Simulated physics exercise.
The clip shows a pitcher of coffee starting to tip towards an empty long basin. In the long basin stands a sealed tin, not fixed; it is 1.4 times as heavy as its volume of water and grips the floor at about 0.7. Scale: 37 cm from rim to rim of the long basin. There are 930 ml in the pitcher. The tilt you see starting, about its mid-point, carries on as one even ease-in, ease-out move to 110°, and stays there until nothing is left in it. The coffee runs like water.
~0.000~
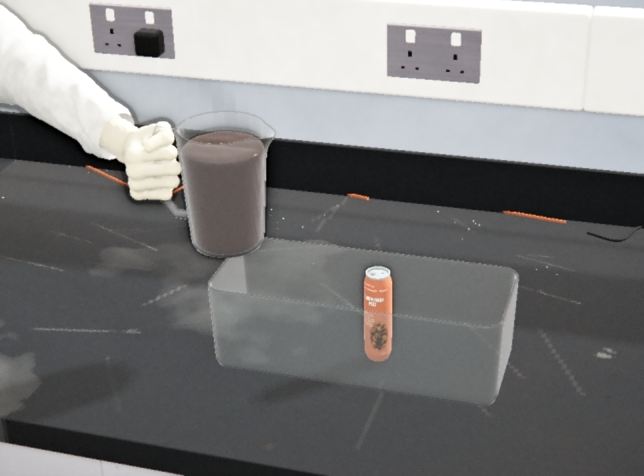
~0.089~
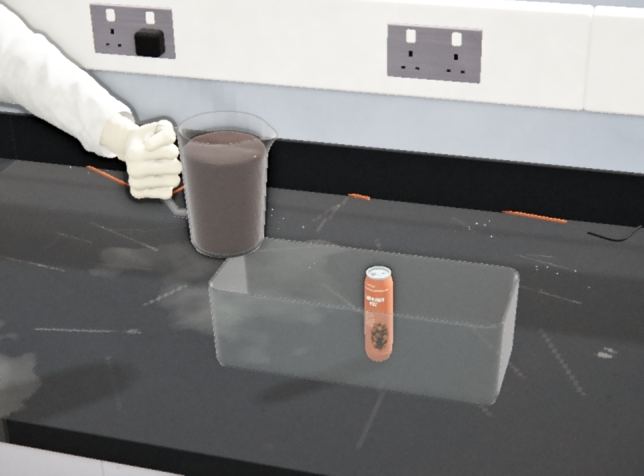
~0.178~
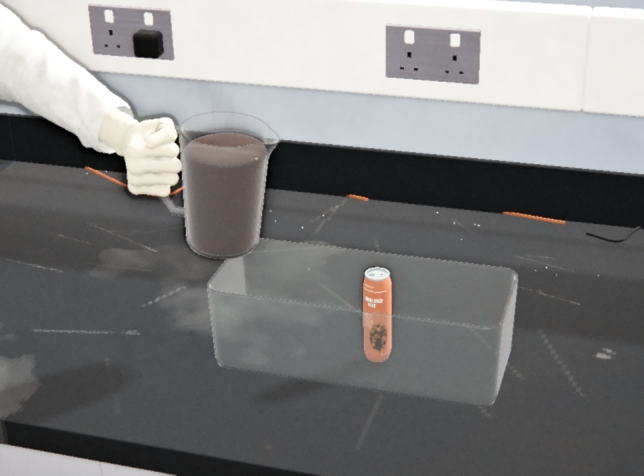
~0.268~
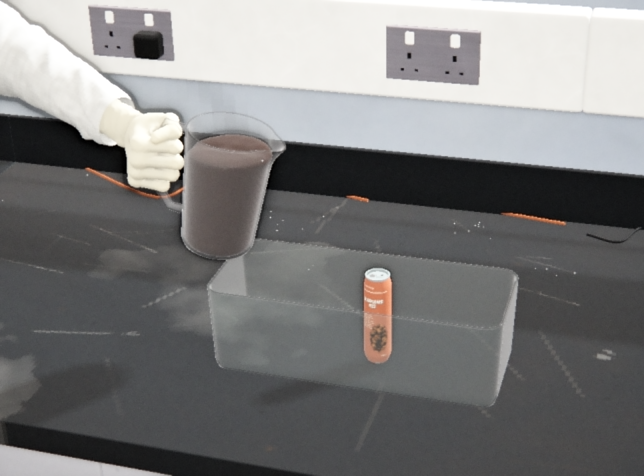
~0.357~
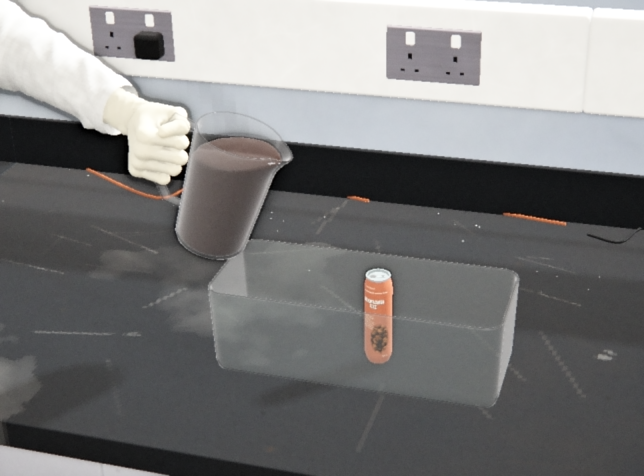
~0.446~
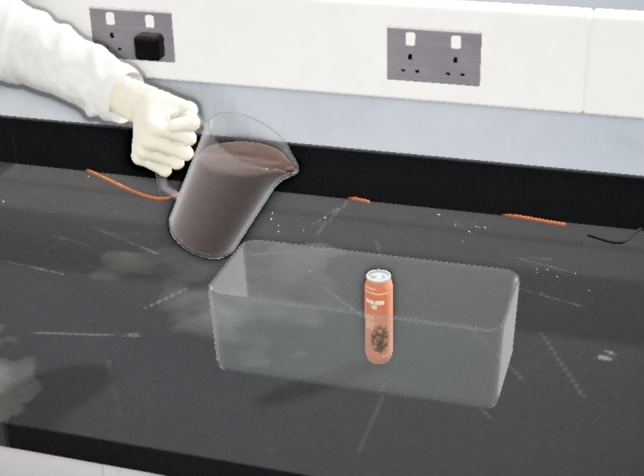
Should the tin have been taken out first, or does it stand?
It keeps standing.
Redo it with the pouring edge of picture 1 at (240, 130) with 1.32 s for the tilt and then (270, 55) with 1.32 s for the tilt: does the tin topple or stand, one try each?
First it keeps standing; then it remains upright.
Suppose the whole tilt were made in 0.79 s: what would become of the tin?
The tin keeps standing.
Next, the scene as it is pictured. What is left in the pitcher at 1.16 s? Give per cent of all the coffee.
Some 20 per cent.
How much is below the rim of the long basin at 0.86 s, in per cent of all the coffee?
Near 14 in a hundred.
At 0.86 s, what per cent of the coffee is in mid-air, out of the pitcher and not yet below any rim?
Near 14 in a hundred.
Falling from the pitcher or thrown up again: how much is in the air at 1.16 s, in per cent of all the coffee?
Near 10 in a hundred.
Then, 0.86 s in, the tilt is 80° and 72 per cent is still to pour; the tin stands where it began.
Then, 1.16 s in, the tilt is 106° and 21 per cent is still to pour; the tin stands where it began.
Then, 1.48 s in, the tilt is 110° and 1 per cent is still to pour; the tin stands where it began.
Then, 1.82 s in, the tilt is 110° and 0 per cent is still to pour; the tin stands where it began.
Finally, the tin stands where it began.
